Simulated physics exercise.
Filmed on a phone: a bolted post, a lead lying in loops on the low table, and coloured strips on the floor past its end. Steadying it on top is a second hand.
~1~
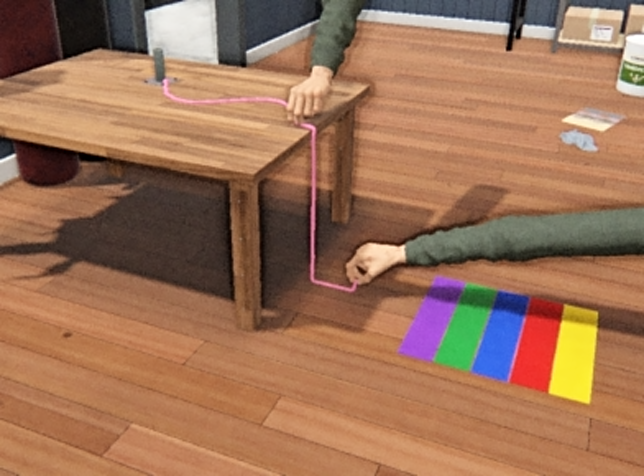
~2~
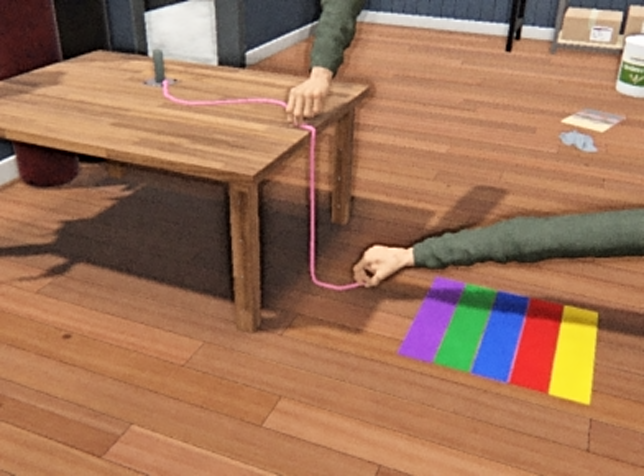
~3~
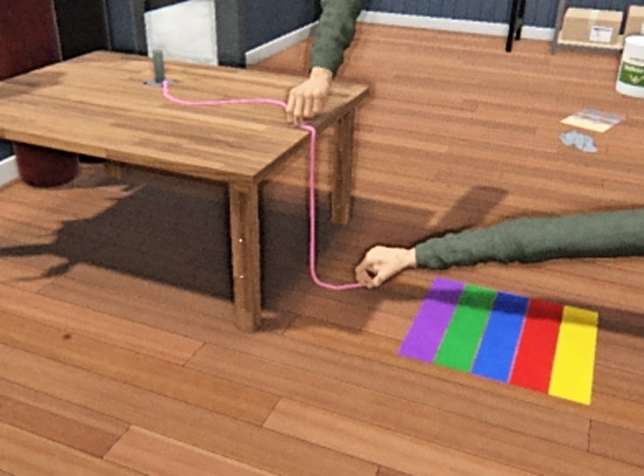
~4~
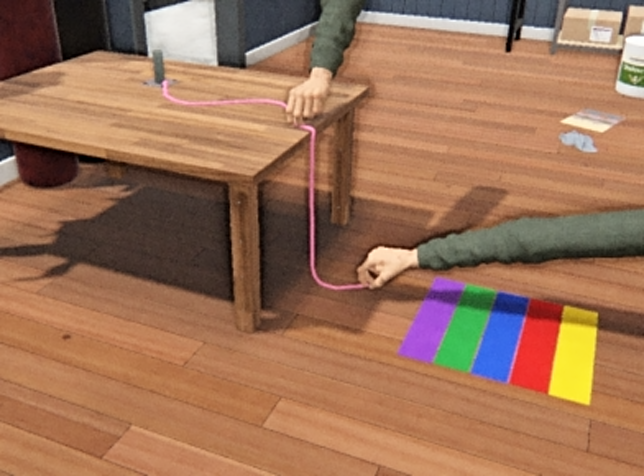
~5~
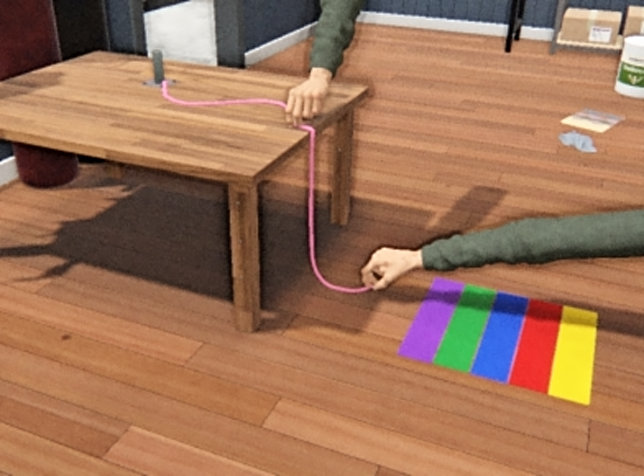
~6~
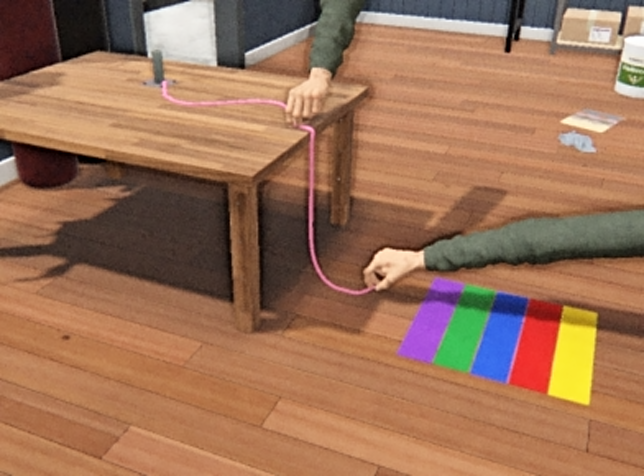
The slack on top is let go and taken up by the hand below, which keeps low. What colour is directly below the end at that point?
The colour below it is red.
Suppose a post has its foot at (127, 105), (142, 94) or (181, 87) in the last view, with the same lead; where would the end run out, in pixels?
(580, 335), (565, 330) and (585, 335), in that order.
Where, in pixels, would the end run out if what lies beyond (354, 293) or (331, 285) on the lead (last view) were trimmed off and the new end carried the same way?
Going through both, you get (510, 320) and then (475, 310).
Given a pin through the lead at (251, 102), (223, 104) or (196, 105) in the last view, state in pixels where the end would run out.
It would sit near (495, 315) the first time, (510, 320) the second and (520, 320) the third.
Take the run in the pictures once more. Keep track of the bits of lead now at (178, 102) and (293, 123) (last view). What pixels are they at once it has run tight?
The first moves to (219, 96), the second to (349, 149).
Soon after, end near (476, 310); over green.
Then, end near (522, 321); over blue.
At full stretch, end near (548, 327); over red. The end stops over the red strip.
